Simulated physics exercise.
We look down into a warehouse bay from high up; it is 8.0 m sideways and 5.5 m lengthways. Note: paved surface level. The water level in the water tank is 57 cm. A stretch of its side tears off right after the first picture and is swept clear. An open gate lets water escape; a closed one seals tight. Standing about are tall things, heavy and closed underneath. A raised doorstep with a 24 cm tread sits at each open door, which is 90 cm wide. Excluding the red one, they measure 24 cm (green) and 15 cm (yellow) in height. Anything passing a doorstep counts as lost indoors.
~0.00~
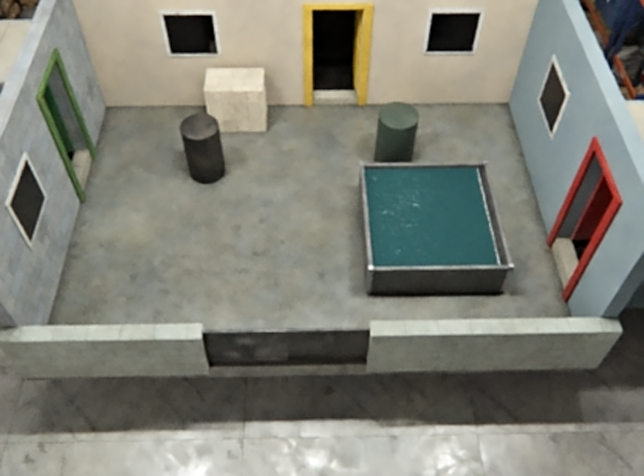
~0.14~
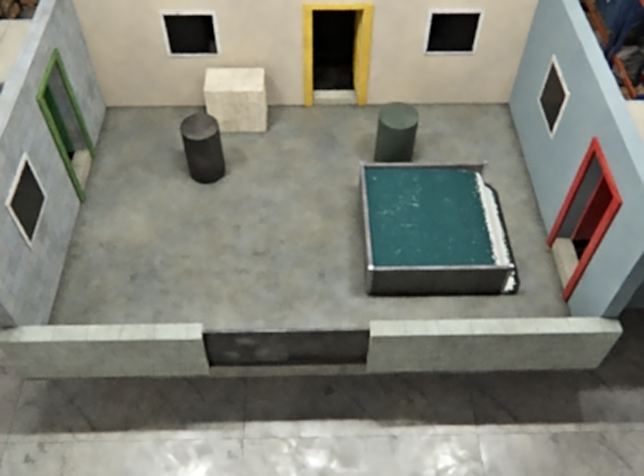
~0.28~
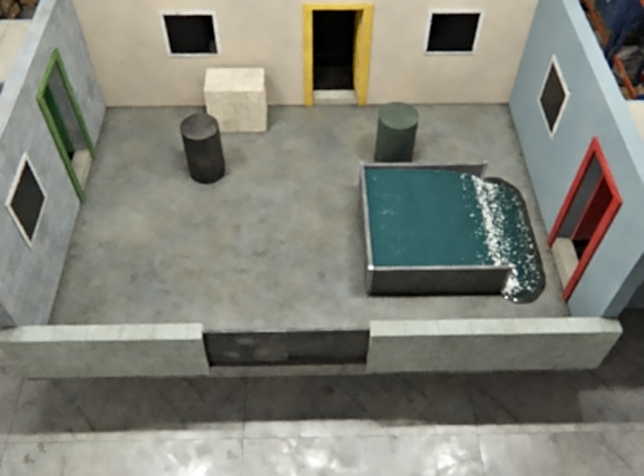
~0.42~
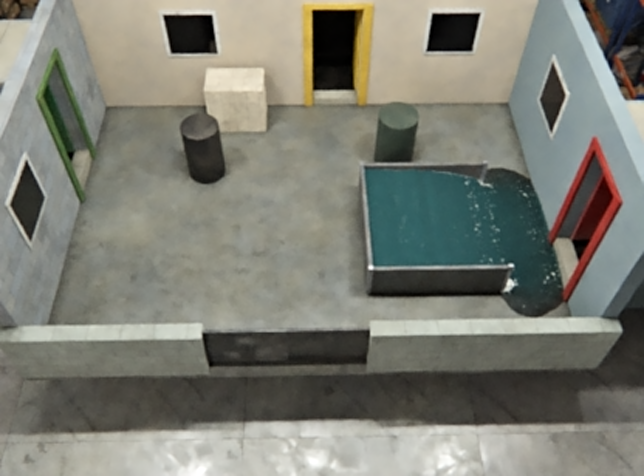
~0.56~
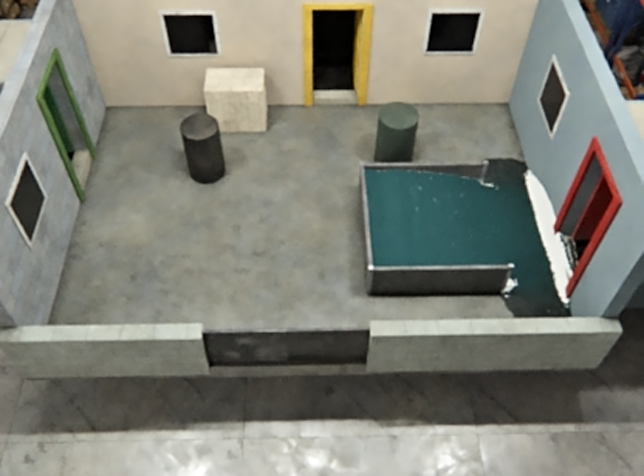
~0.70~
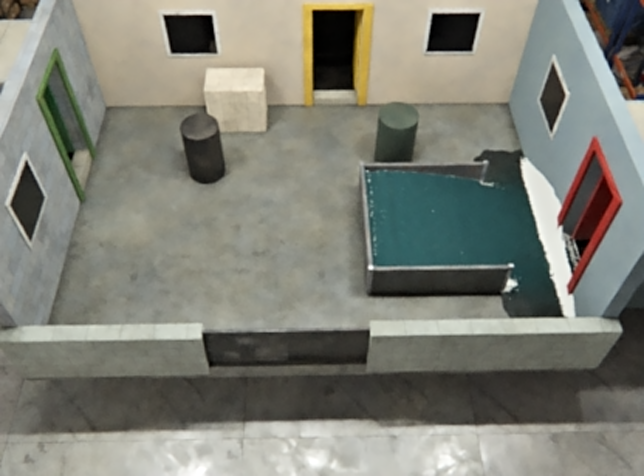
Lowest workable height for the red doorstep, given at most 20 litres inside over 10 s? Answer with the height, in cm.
Roughly 35 cm.
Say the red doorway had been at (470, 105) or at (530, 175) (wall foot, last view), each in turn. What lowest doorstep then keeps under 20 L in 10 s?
Roughly 24 cm, then roughly 22 cm.
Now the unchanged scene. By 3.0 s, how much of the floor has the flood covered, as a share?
Approximately 35 %.
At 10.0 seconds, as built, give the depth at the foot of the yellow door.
Lab note: Depth approx. 5.0 cm.
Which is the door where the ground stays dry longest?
It's the green door.
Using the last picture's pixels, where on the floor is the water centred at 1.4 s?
(470, 236), roughly.
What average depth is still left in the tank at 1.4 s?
Averaged depth comes out at about 30 cm.
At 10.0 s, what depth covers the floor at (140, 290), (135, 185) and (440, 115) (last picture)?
Around 8 cm, 3 cm and 7 cm.
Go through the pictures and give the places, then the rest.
In the first picture, the water tank at (431, 216) is whole and still, 57 cm deep; the red door at (577, 231) is dry.
In the second picture, water pours out at (490, 230) and has run 0.2 m, to (514, 286); about 8 cm deep outside, 57 cm at the back.
In the third picture, water pours out at (489, 231) and has run 0.7 m, to (537, 261); about 10 cm deep outside, 57 cm at the back.
In the fourth picture, water pours out at (489, 231) and has run 1.0 m, to (533, 188); about 10 cm deep outside, 57 cm at the back.
In the fifth picture, water pours out at (489, 232) and has run 1.2 m, to (569, 245); about 12 cm deep outside, 55 cm at the back.
In the sixth picture, water pours out at (489, 232) and has run 1.4 m, to (524, 154); about 14 cm deep outside, 48 cm at the back; water is at the red door at (577, 231).
After 1.4 s water covers 10 % of the floor, deepest (44 cm) near (543, 232); 39 cm at the red door, 32 litres in over its 27 cm doorstep.
After 3.0 s water covers 35 % of the floor, deepest (30 cm) near (565, 346); 22 cm at the red door, 75 litres in over its 27 cm doorstep.
After 10.0 s water covers 100 % of the floor, deepest (13 cm) near (207, 108); 9 cm at the red door, 76 litres in over its 27 cm doorstep.
At the red door as built, the water arrived by 0.5 s and peaked near 39 cm at 1.4 s.
Run again over the same 10 s with other heights there, 52 litres in over 30 cm, 4 litres over 40 cm. The limit of 20 litres is kept from about 35 cm up.
